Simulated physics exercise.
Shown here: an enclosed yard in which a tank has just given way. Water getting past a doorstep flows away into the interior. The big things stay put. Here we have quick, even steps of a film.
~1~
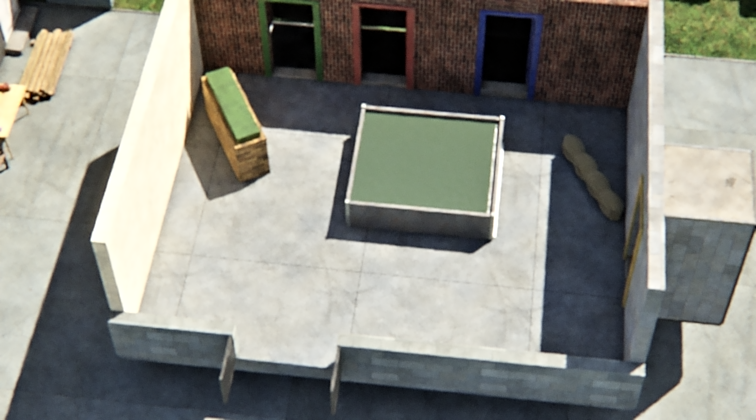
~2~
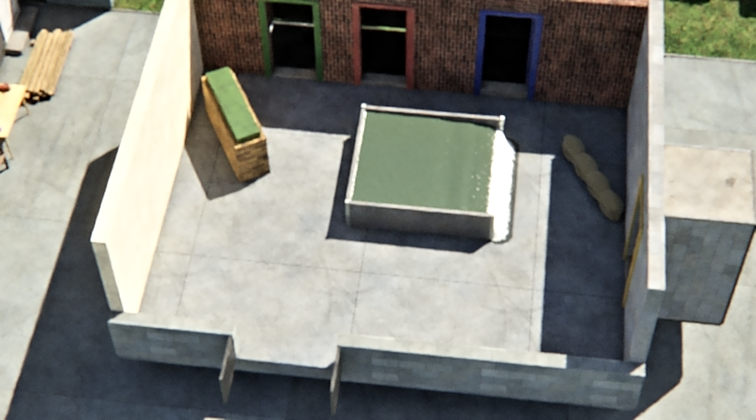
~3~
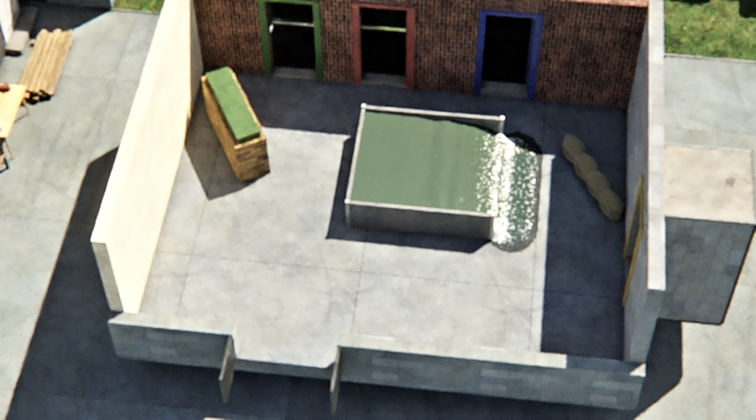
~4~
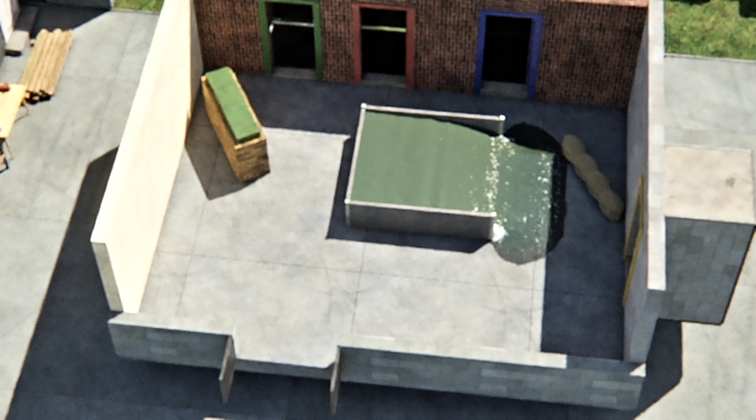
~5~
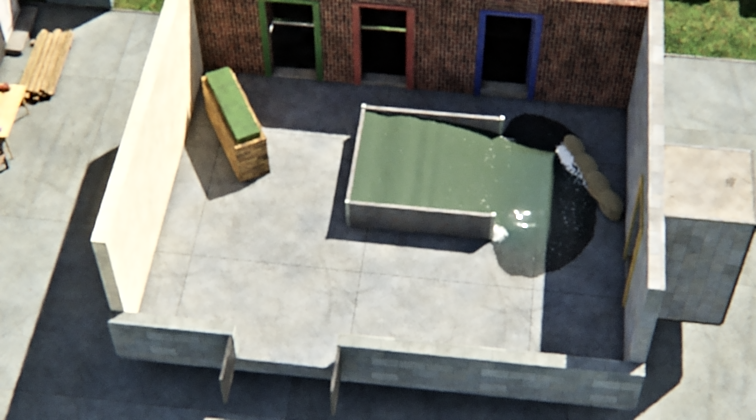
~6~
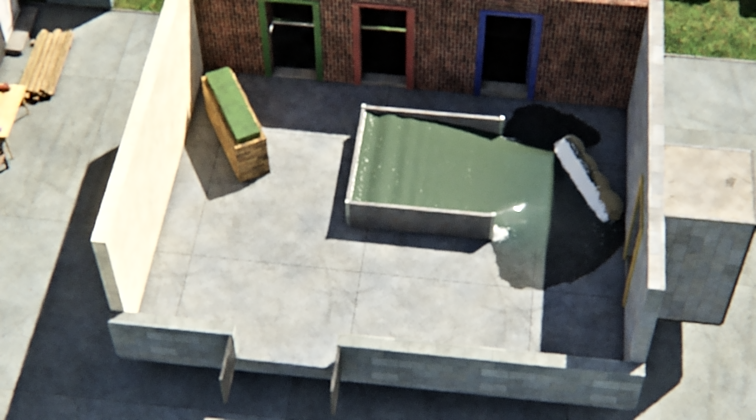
Green water burst out of the right side of a low tank in a walled yard, foaming white as it spread over the paving and washed against the lumpy tan object near the right wall.
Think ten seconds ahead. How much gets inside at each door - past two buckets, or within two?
Outcome: The yellow door lets the inflow pass two buckets; the blue door keeps the inflow to two buckets or less; the green door keeps the inflow to two buckets or less; the red door keeps the inflow to two buckets or less.
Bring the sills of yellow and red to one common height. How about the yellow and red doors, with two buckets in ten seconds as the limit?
With that change, the yellow one goes past the mark and the red one falls below the mark.
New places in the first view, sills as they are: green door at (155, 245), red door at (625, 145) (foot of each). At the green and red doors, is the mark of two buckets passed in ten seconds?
As I see it, the green door crosses the line and the red door crosses the line.
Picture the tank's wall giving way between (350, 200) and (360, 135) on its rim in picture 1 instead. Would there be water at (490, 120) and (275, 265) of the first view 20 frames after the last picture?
In the order asked, I get still bare for the first and drenched for the second.
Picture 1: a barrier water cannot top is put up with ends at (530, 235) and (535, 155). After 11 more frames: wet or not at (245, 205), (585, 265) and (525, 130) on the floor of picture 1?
Results in sequence: Bone-dry / swamped / swamped.
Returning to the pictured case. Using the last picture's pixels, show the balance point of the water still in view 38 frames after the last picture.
That comes out near (483, 233).
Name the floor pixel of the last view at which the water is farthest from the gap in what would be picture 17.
My pick would be pixel (615, 385).
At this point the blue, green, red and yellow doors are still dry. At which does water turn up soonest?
That would be the yellow door.
A moment on, water covers 20 % of the floor; the yellow door under two buckets in, the blue door not reached, the green door not reached, the red door not reached.
Next, water covers 25 % of the floor; the yellow door over two buckets in, the blue door not reached, the green door not reached, the red door not reached.
Then, water covers 35 % of the floor; the yellow door far over two buckets in, the blue door wet at the sill, nothing in, the green door not reached, the red door not reached.
Later, water covers 80 % of the floor; the yellow door far over two buckets in, the blue door wet at the sill, nothing in, the green door wet at the sill, nothing in, the red door wet at the sill, nothing in.
In the end, water covers 95 % of the floor; the yellow door far over two buckets in, the blue door wet at the sill, nothing in, the green door under two buckets in, the red door wet at the sill, nothing in.
